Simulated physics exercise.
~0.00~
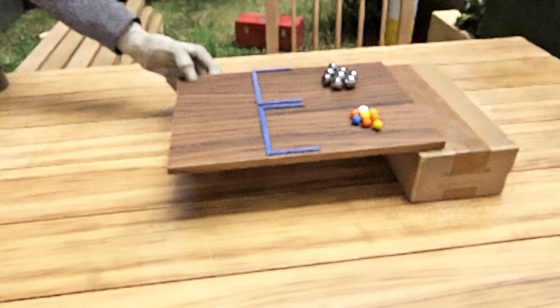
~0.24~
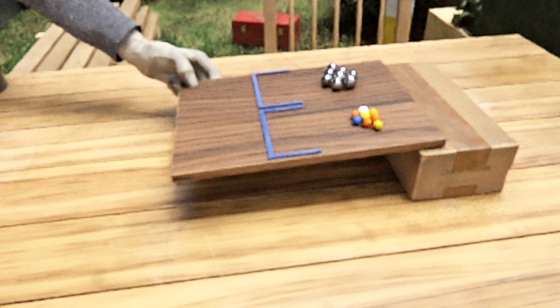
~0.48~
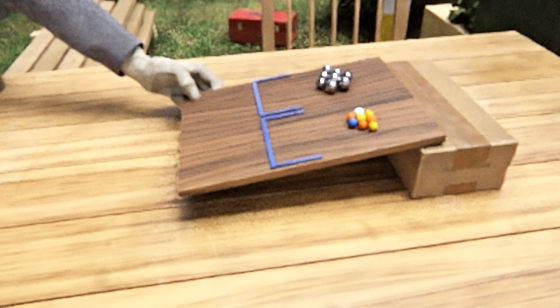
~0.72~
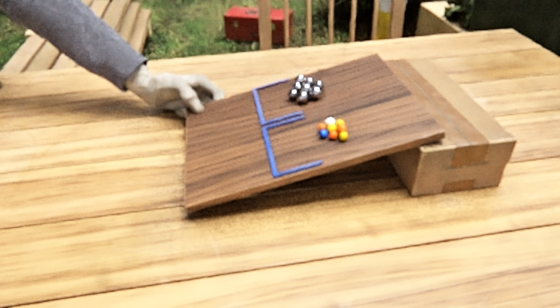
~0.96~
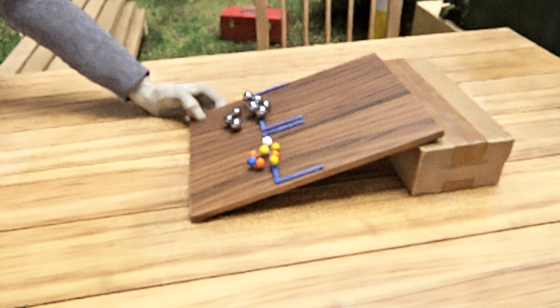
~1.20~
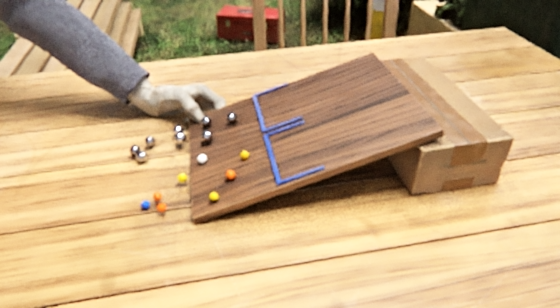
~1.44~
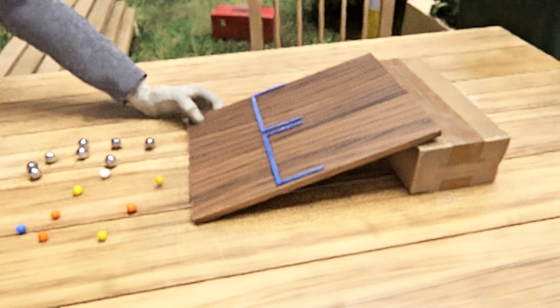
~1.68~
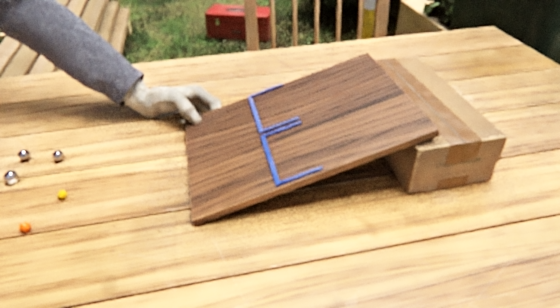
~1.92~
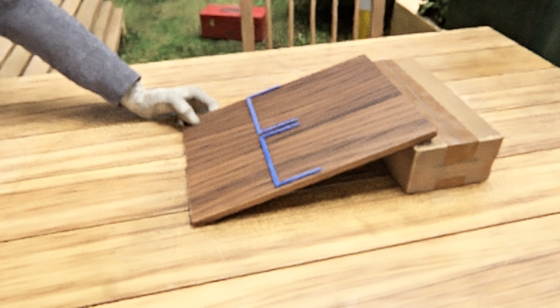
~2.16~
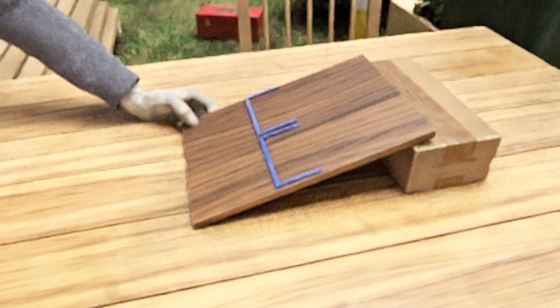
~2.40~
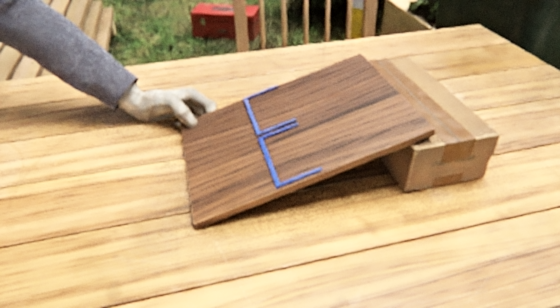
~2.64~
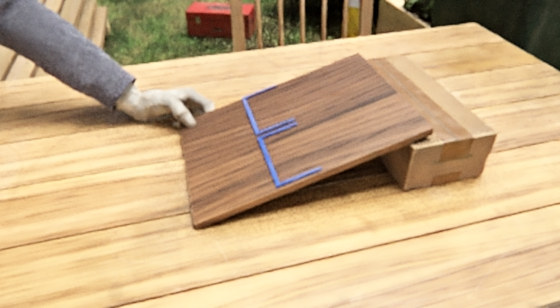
A gloved hand lowered the left end of a wooden board propped on a box, and the dark and colorful little balls rolled left past the blue strips, off the board and across the table out of view, leaving the board resting tilted.
